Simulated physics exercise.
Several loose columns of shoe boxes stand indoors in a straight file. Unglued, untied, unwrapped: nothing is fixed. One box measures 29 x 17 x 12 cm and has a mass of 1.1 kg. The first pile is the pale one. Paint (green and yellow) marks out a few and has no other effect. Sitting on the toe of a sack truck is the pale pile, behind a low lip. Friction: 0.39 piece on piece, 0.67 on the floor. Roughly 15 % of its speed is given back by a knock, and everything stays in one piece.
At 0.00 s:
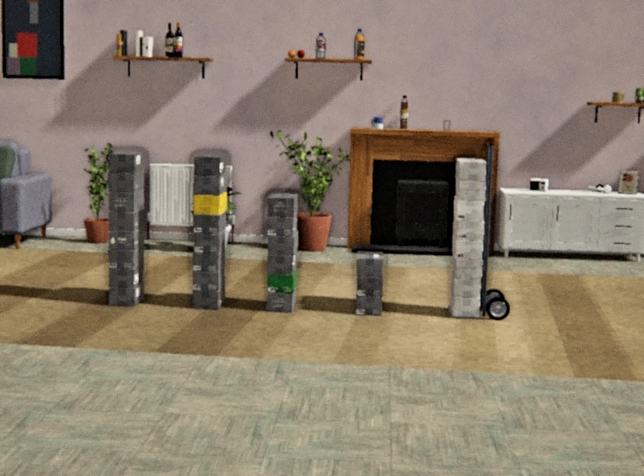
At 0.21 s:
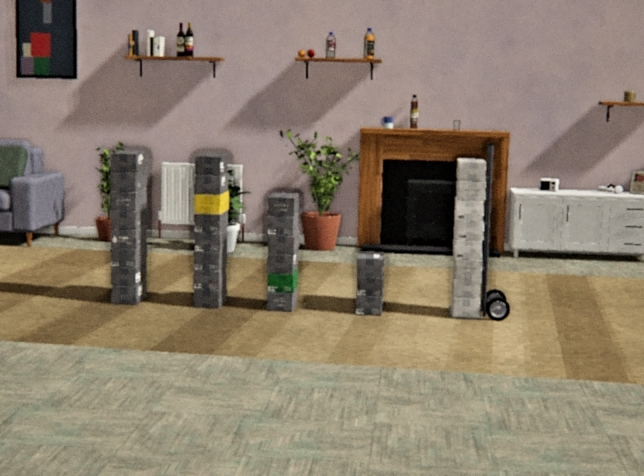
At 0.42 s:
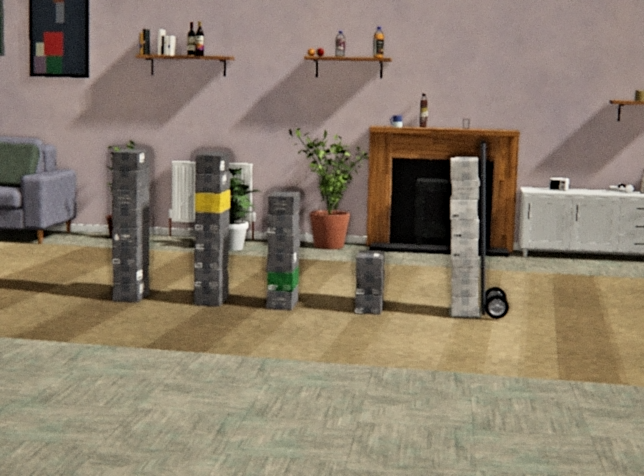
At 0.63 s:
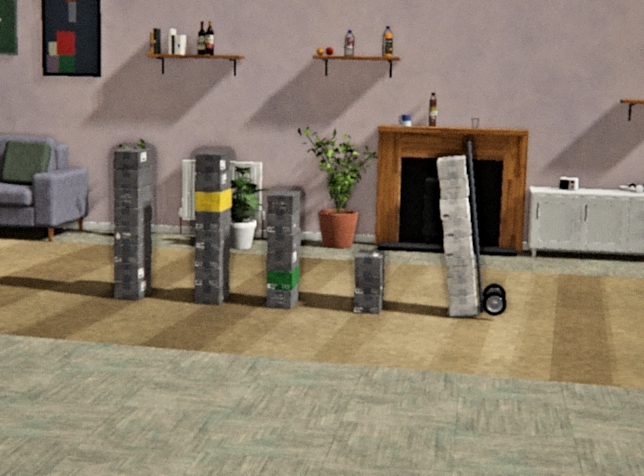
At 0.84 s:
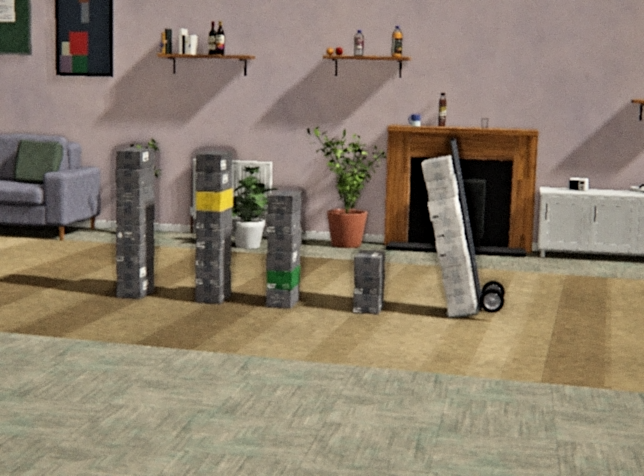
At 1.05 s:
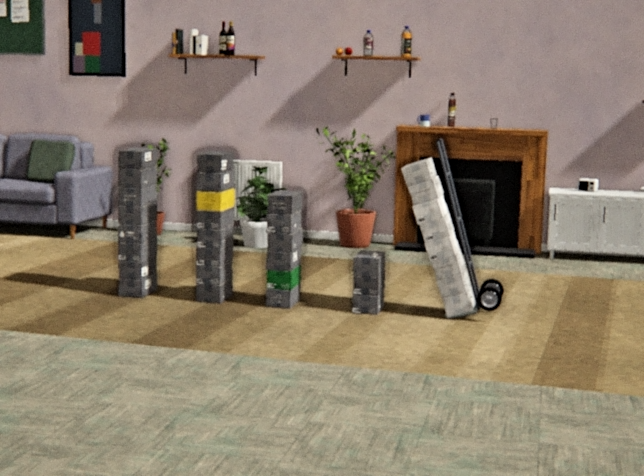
To begin with, a pale stack of boxes stands upright on a sack truck at the right of four darker stacks, one with a yellow box and another with a green one. The truck then tilts steadily to the left, the pale stack leaning with it, while the darker stacks stay still.
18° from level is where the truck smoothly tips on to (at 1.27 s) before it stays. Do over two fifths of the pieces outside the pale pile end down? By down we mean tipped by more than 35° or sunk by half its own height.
No.
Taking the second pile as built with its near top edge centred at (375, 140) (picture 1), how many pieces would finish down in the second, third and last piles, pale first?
You'd get second 8, third 5 and last 8.
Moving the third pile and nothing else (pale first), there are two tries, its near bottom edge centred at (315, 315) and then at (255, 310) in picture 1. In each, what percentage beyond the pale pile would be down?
10 and 0 %.
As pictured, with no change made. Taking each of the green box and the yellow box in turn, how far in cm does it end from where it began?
Moved: Green 0, yellow 0.
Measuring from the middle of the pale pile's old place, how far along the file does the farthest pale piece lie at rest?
Distance: Near 105 cm.
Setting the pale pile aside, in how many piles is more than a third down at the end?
The answer is 1.
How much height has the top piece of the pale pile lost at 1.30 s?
15 cm.
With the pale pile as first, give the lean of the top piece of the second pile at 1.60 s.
It leans around 0°.
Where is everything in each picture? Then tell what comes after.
In the first frame (pixels give the middle of a visible side; the camera moves round a little), truck frame (490, 180) 0° forward; green box (280, 284); yellow box (206, 205); none of the others has stirred.
The second frame shows truck frame (490, 180) 0° forward; yellow box (207, 205).
The third frame shows truck frame (483, 178) 3° forward; yellow box (207, 203).
The fourth frame shows truck frame (471, 176) 7° forward, top of the pale pile leaning 7°; yellow box (208, 202); none of the others has stirred.
The fifth frame shows truck frame (458, 175) 12° forward, top of the pale pile leaning 12°; yellow box (208, 202); none of the others has stirred.
The sixth frame shows truck frame (446, 176) 16° forward, top of the pale pile leaning 19°; yellow box (209, 202); green box (279, 281); none of the others has stirred.
After 1.30 s, 8 of the pale pile down; none of the 25 other boxes down.
After 1.60 s, 8 of the pale pile down; none of the 25 other boxes down, 4 disturbed.
In the end (2.5 s), 8 of the pale pile down; 2 of the 25 other boxes down; green box 12 mm from its place; yellow box unmoved. That is 8 per cent. From the last view, middles, green box near (282, 276), yellow box near (216, 199).
